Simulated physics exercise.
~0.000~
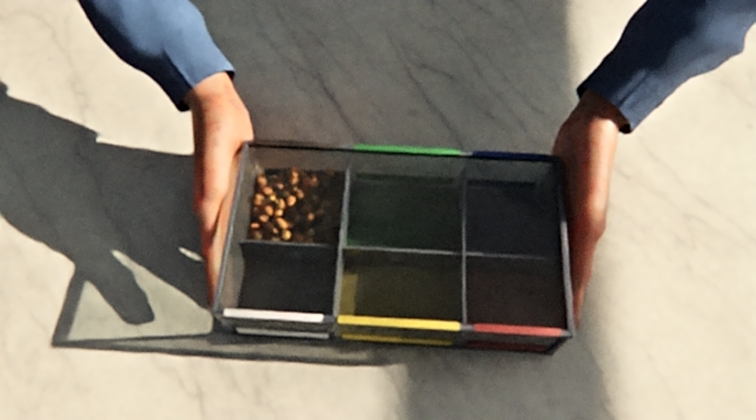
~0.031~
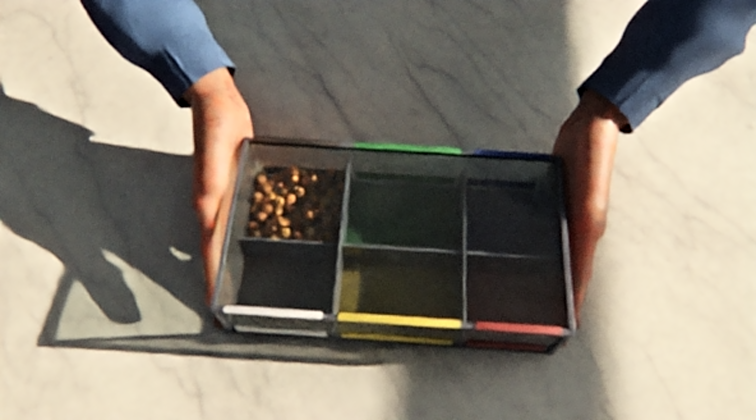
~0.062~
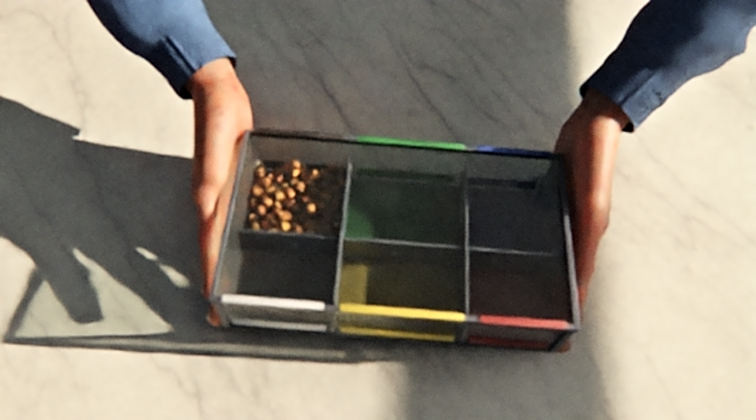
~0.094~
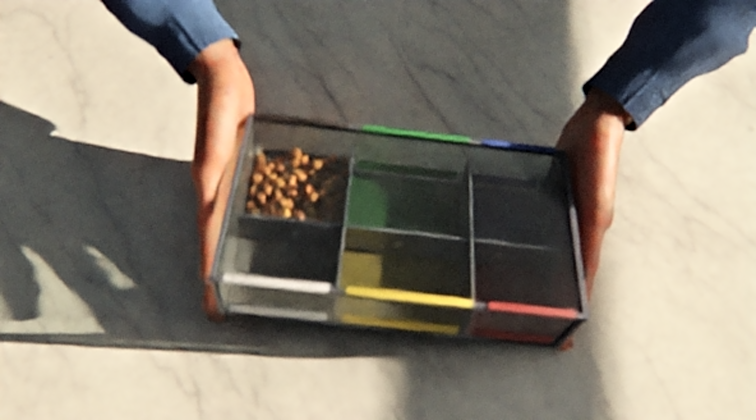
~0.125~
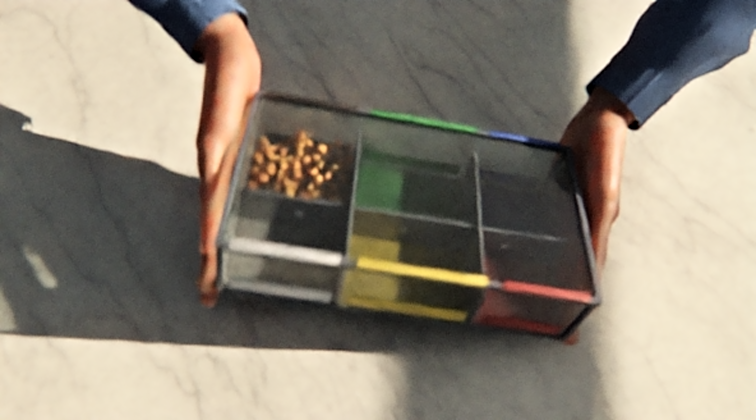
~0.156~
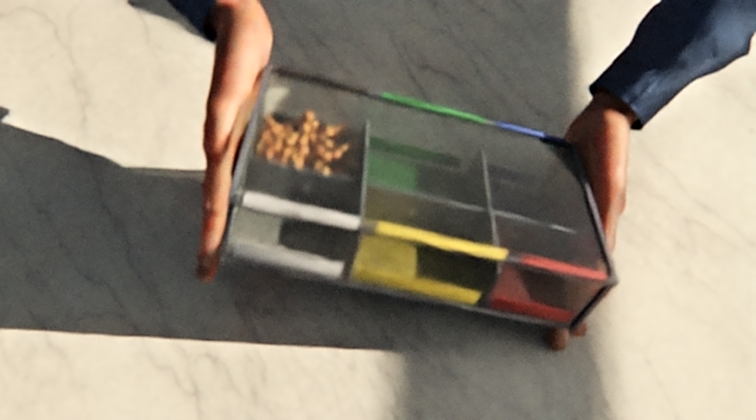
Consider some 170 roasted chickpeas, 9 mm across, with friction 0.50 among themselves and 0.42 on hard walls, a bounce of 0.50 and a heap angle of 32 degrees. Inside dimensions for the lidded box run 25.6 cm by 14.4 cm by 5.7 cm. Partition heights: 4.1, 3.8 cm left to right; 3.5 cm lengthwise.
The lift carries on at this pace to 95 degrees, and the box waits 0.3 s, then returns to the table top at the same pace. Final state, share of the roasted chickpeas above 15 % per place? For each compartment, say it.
Red N, blue N, green N, yellow N, white N, black Y.
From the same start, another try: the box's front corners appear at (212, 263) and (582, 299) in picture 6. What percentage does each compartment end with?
By the end, red has 0%, blue has 0%, green has 5%, yellow has 0%, white has 0% and black has 95%.
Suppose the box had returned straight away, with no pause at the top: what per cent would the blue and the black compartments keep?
In per cent: Blue 0, black 95.
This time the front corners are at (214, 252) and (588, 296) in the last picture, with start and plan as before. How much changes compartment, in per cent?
About 10 %.
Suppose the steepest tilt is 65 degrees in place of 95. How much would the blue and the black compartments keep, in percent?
Result - blue 0 %, black 95 %.
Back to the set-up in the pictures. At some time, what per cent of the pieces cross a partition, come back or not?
About 10 per cent.
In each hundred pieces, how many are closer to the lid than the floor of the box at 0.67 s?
Share: Approx. 70 %.
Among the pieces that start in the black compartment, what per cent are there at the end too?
Roughly 90 per cent.
After 0.67 s, tilt 95 degrees; green 5 %, black 95 %.
After 1.01 s, tilt 57 degrees; blue 10 %, black 90 %.
Then, at 1.44 s, tilt 0 degrees; blue 10 %, black 90 %.
At rest (1.8 s), red 0 %, blue 10 %, green 0 %, yellow 0 %, white 0 %, black 90 %.
